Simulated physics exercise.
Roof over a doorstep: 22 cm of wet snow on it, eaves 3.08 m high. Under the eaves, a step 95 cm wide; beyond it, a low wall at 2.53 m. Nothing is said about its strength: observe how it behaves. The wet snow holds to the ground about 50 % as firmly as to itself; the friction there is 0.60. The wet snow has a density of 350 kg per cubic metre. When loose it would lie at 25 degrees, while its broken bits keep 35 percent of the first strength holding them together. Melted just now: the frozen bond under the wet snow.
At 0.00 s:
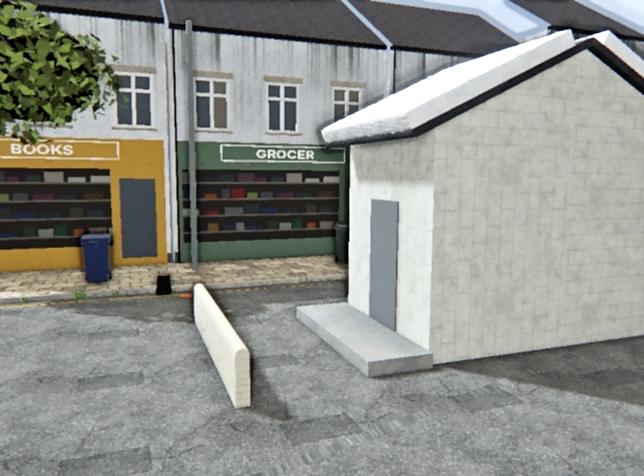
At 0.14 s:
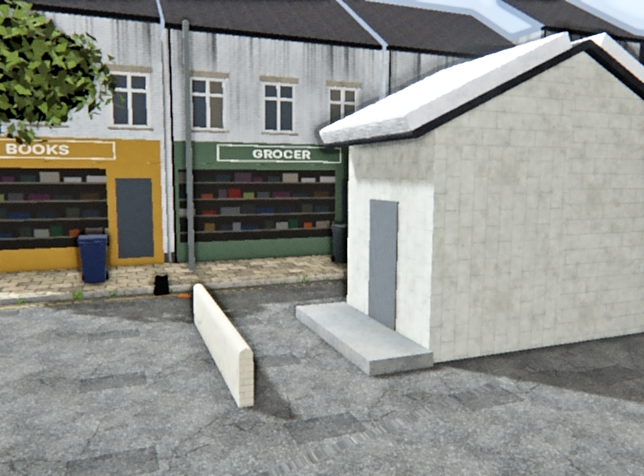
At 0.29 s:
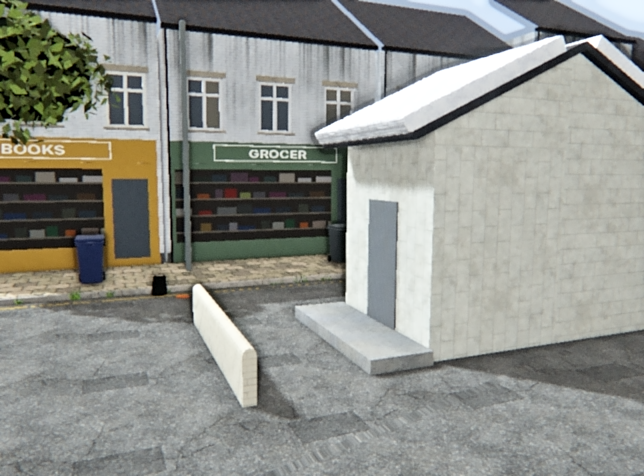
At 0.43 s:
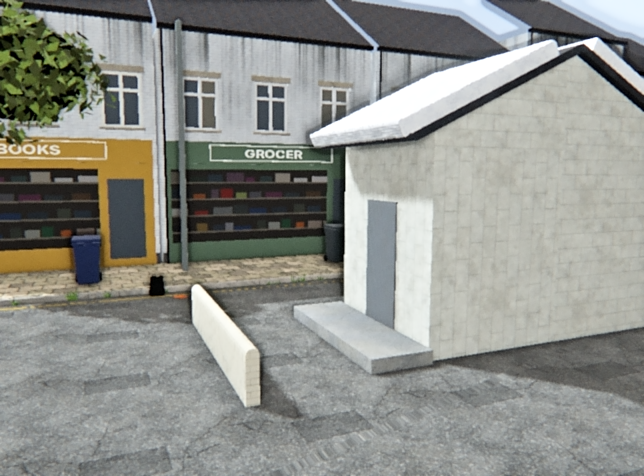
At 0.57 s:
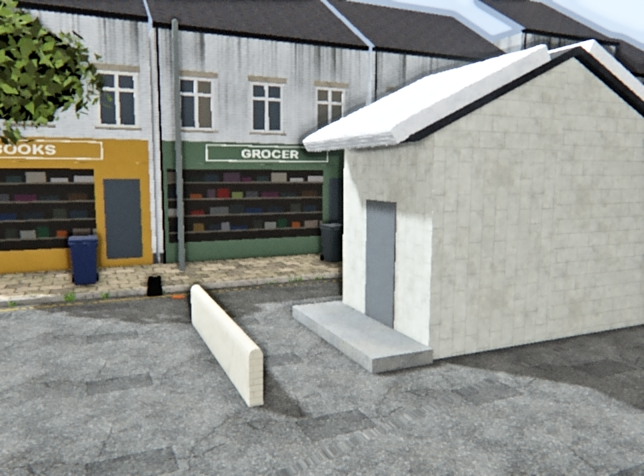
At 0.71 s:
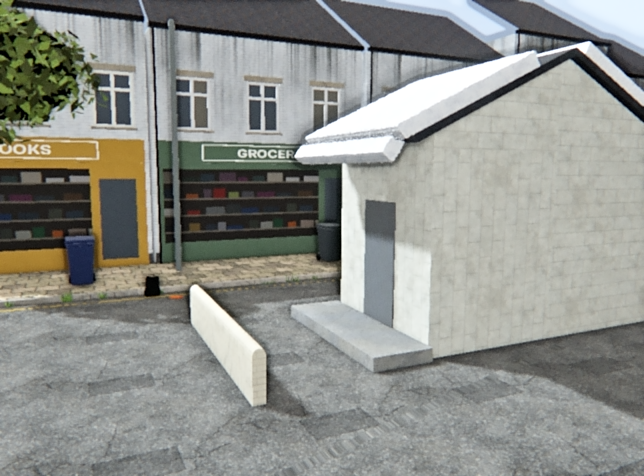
Wet snow on the roof of a small pale building slides down and cracks at the eaves.
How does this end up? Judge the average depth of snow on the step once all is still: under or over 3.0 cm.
Verdict: Under.
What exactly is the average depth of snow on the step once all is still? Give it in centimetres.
0 cm.
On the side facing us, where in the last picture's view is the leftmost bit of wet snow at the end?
Look roughly at (106, 420).
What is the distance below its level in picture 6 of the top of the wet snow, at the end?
About 3.5 m.
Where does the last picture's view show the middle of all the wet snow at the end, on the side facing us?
It comes out near (298, 366), give or take.
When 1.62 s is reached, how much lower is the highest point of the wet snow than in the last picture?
About 0.9 metres.
By 1.13 s, 77 % of the snow is still up on the roof and 23 % is falling or down.
By 1.62 s, 34 % of the snow is still up on the roof and 66 % is falling or down.
By 2.11 s, none of the snow is still up on the roof and all is falling or down.
By 2.60 s, none of the snow is still up on the roof and all is falling or down.
By 3.20 s, at the end, none of the snow is still up on the roof and the snow on the step is 0 mm deep on average.
